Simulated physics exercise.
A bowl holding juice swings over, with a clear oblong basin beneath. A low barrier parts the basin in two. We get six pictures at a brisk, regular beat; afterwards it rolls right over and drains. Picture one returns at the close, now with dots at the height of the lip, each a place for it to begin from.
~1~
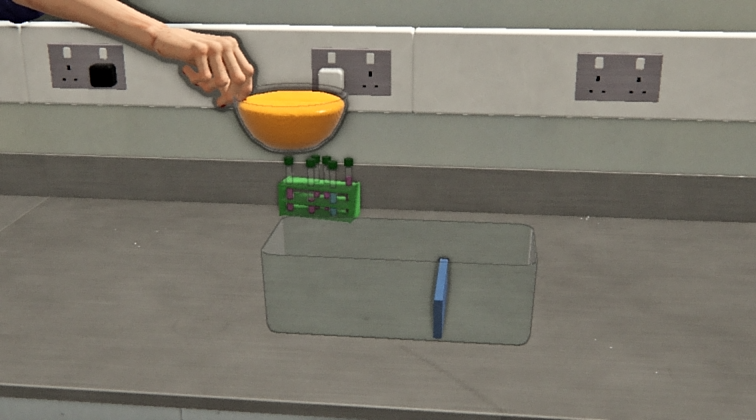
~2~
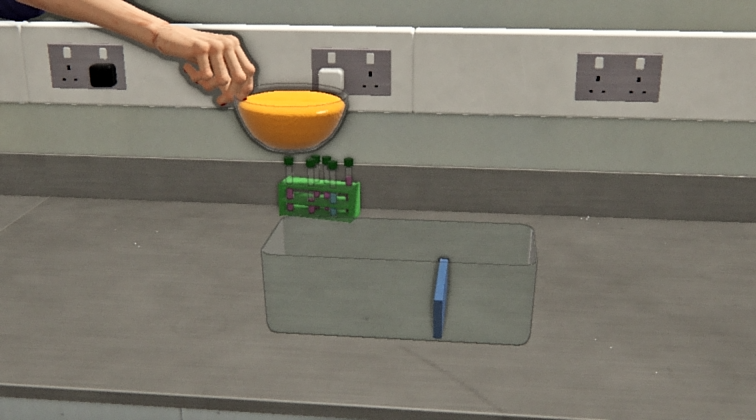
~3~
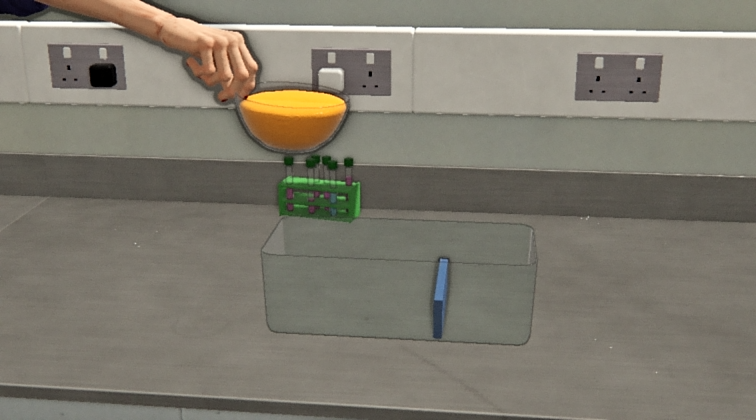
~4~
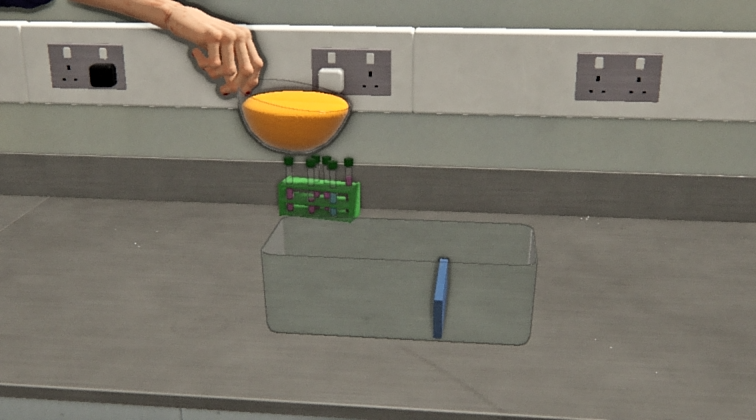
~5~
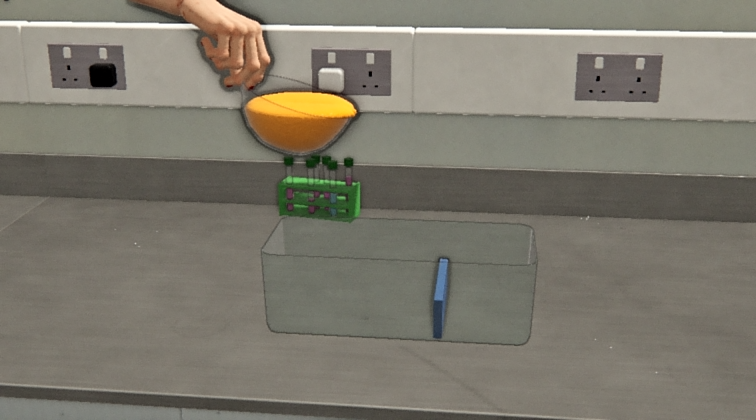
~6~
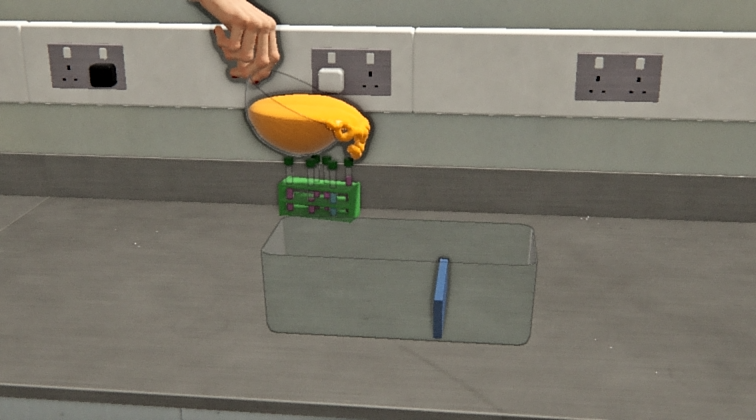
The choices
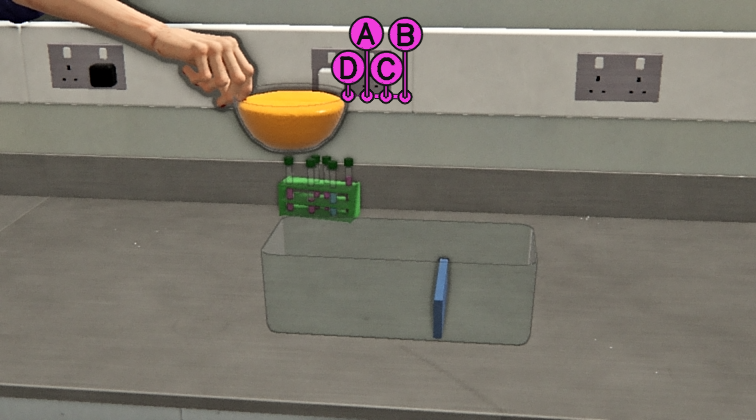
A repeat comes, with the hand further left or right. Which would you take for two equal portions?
Take C.
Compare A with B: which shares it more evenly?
B.
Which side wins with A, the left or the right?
More ends on the left.
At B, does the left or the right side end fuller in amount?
The right one.
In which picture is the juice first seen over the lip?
In picture 5.
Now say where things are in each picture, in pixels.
Upright, lip at (345, 95); basin from (267, 329) to (530, 343); top of the wall at (441, 278); nothing has left yet, in the first picture.
Upright, lip at (346, 96); nothing has left yet, in the second picture.
Tipped about 5°, lip at (347, 100); nothing has left yet, in the third picture.
Tipped about 10°, lip at (349, 105); nothing has left yet, in the fourth picture.
Tipped about 18°, lip at (351, 113); juice is over the lip, down to (351, 113), in the fifth picture.
Tipped about 27°, lip at (351, 123); juice is over the lip, down to (356, 154), in the sixth picture.
In magenta, A at (366, 95); B at (405, 96); C at (385, 96); D at (348, 95).
Choosing A, about 89 % ends left of the wall and 10 % right of it.
Choosing B, about 24 % ends left of the wall and 75 % right of it.
Choosing C, about 50 % ends left of the wall and 49 % right of it.
Choosing D, about 98 % ends left of the wall and 1 % right of it.
